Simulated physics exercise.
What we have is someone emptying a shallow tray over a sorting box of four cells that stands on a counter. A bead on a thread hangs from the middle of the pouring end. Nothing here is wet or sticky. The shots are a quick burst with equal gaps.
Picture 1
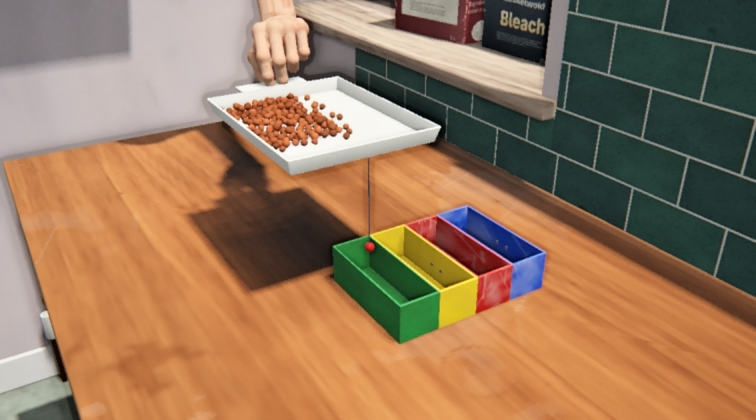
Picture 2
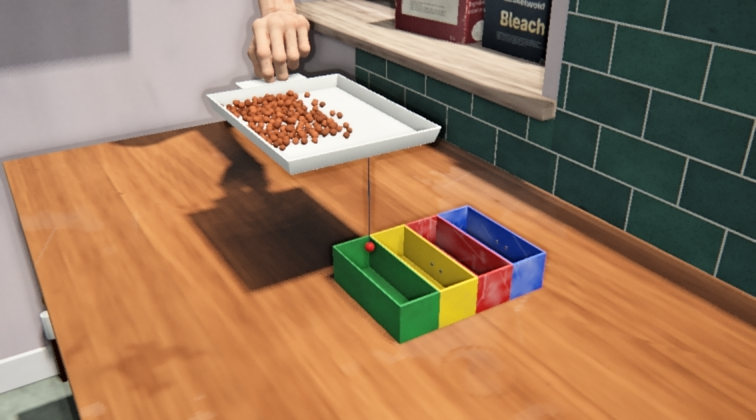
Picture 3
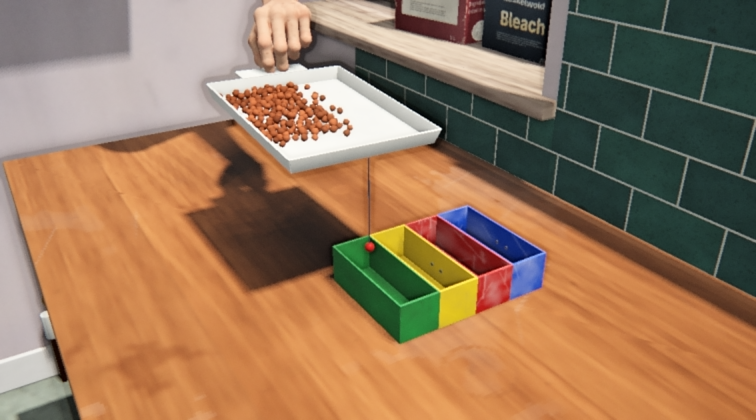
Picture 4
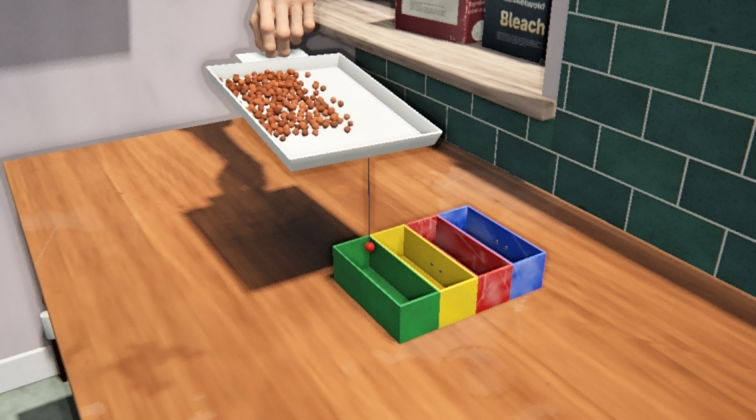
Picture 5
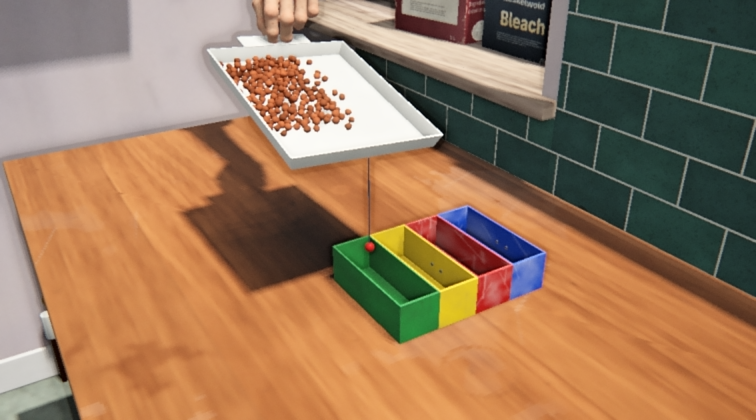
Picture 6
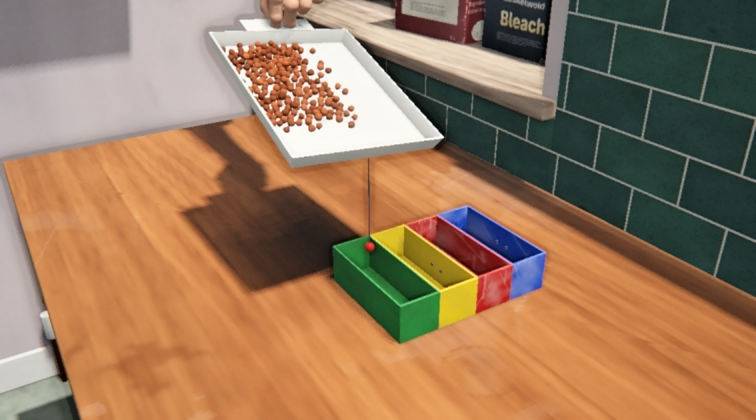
On a wooden counter beside green tiles, a hand holds a white tray of brown pellets above a box with green, yellow, red and blue cells, then steadily raises its back edge, while a red bead hangs still below.
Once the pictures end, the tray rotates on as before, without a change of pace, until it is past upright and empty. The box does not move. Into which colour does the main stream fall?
Most goes to the yellow cell.
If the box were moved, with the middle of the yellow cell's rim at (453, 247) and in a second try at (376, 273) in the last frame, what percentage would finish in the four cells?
First some 70, then 100 per cent.
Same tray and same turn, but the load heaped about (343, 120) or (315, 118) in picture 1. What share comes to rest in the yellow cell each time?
In turn 40 and 40 in a hundred.
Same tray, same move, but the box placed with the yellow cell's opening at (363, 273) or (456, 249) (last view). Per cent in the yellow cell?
Roughly 20 per cent, and 30 per cent.
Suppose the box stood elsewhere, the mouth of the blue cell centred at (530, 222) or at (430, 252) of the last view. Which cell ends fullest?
In turn: That green cell; the cell in blue.
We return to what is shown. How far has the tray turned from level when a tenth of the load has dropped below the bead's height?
At about 75°.
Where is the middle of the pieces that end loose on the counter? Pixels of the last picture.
Close to (378, 339).
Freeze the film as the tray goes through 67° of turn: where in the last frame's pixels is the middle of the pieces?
Close to (394, 142).
Soon, tray tipped steeply; most on the tray; a stray few in the yellow cell; a stray few in the red cell; a small part falling or outside the box.
A while on, tray tipped past a quarter turn; about a quarter on the tray; about a quarter in the yellow cell; a small part in the red cell; a small part in the green cell; a stray few in the blue cell; about a third falling or outside the box.
Towards the end, tray tipped past a quarter turn; about half in the yellow cell; about a quarter in the green cell; about a quarter in the red cell; a stray few in the blue cell; a small part falling or outside the box.
Finally, tray tipped past a quarter turn; about half in the yellow cell; about a quarter in the green cell; about a quarter in the red cell; a stray few in the blue cell; a small part outside the box.
